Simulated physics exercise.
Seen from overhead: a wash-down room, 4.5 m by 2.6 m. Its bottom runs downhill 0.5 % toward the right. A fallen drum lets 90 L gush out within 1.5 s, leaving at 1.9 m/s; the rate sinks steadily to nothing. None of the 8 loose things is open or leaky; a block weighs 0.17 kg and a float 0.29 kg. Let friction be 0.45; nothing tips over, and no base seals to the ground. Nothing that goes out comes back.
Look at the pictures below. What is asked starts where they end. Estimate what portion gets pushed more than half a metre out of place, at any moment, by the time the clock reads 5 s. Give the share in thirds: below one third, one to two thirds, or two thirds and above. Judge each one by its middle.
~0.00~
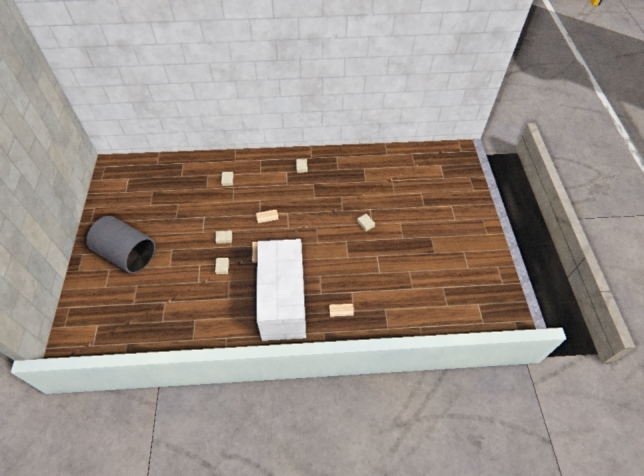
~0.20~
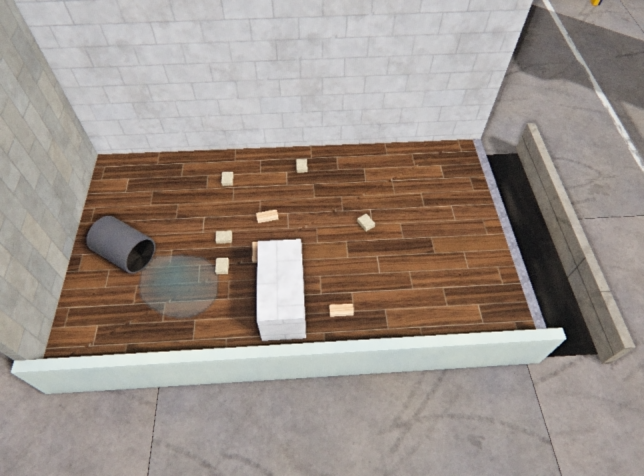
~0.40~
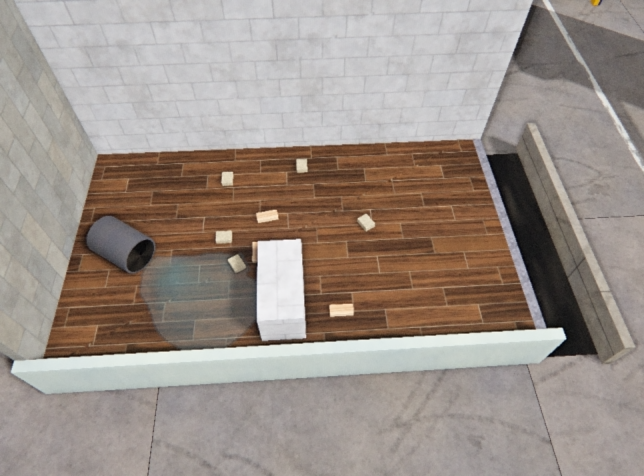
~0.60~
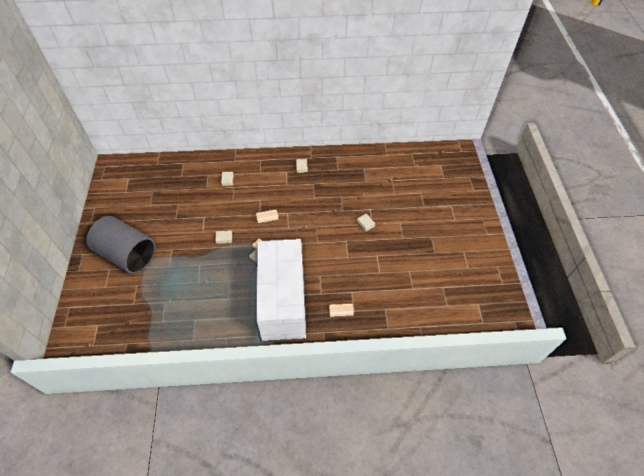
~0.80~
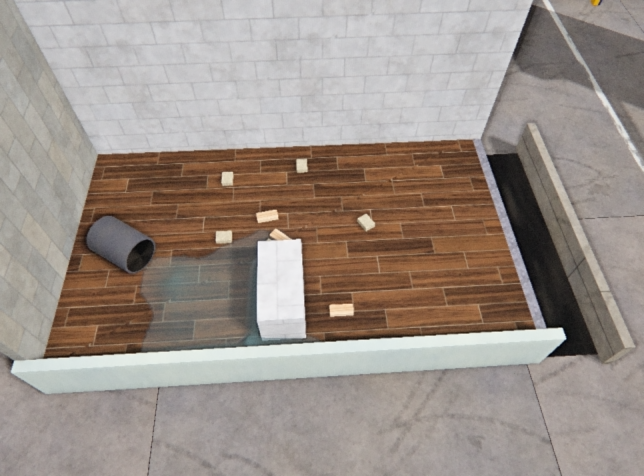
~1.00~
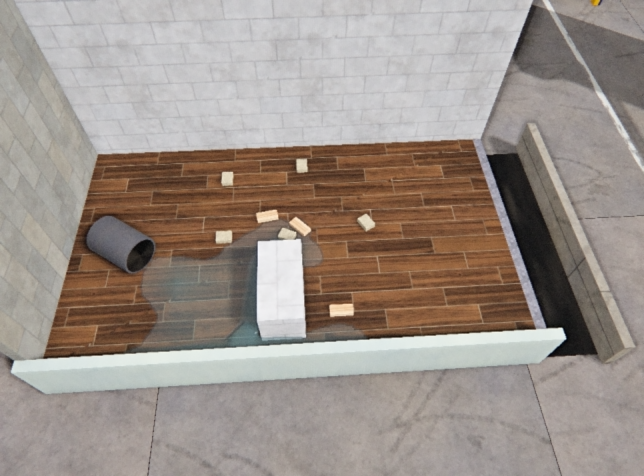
Most likely somewhere from one to two thirds of them.
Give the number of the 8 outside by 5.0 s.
The answer is 0 at that time.
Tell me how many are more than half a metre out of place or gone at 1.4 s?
My count gives 2.
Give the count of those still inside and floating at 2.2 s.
The number is 0.
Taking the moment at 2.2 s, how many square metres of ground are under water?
Some 5.0 m2 of it.
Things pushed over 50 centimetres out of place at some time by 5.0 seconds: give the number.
Count: 4.
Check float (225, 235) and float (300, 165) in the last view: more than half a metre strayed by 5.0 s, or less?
The first one tops the mark and the second one falls shy.
After 1.4 s 2 of 8 are over 50 cm from their spots; 0 afloat.
After 2.2 s 2 of 8 are over 50 cm from their spots; 0 afloat.
After 3.5 s 4 of 8 are over 50 cm from their spots; 1 afloat.
After 5.0 s 4 of 8 are over 50 cm from their spots, and 4 have been at some point; 1 afloat.
